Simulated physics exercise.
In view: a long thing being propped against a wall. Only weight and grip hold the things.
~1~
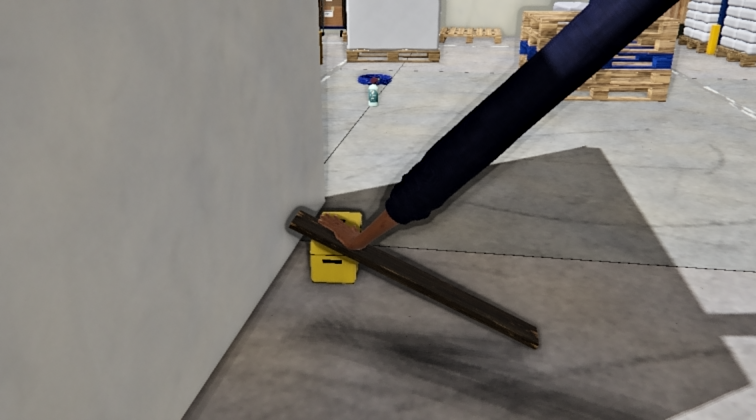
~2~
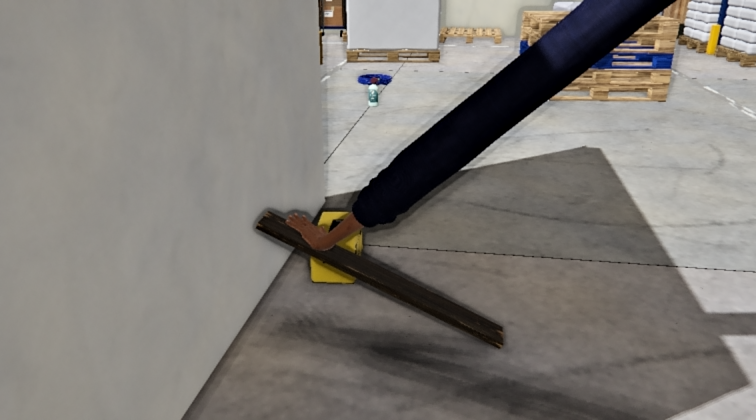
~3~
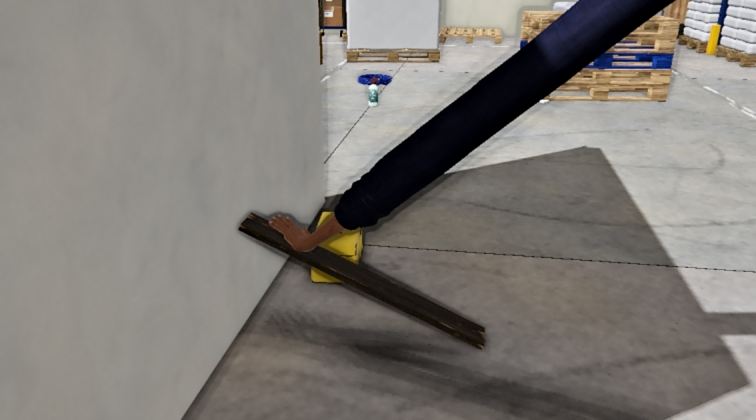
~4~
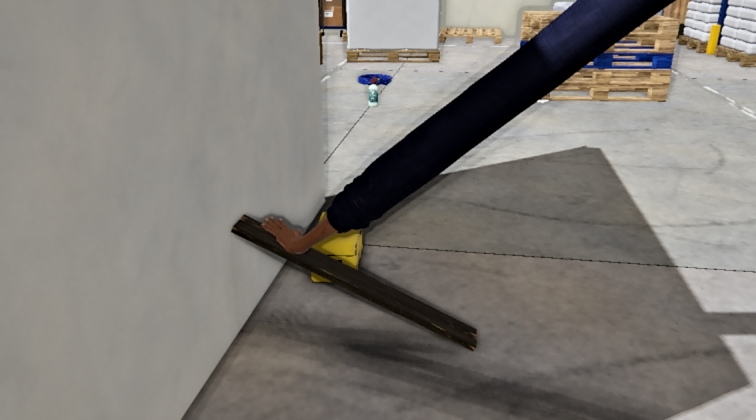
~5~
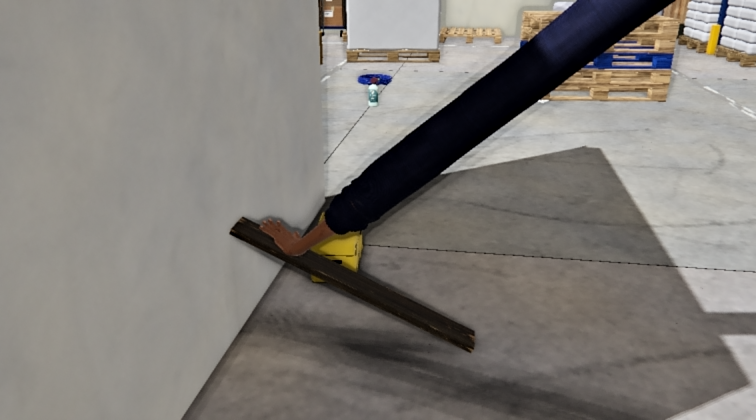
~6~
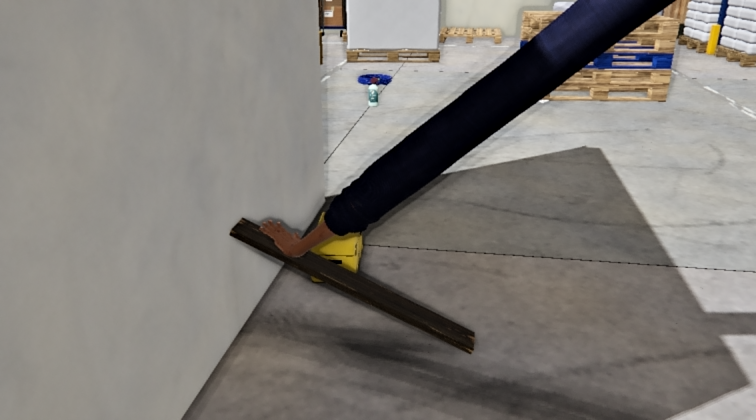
The clip opens on a hand at the end of a dark-sleeved arm holding a black plank at a slant in front of a yellow toolbox on a warehouse floor. The arm moves the plank left toward the pale wall, slowing as it goes. The plank then leans on the wall, still held, barely moving.
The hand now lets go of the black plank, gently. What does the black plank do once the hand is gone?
As it turns out, it slips out.
Then, 0.30 s on from there, black plank sunk by 12° near (364, 307).
Then, 0.40 s on from there, black plank sunk by 25° near (371, 334).
Then, 0.50 s on from there, as before.
In the end, moved from the start, black plank; yellow toolbox unmoved. At the end, from the last picture's camera, black plank near (371, 334). The plank gives way.
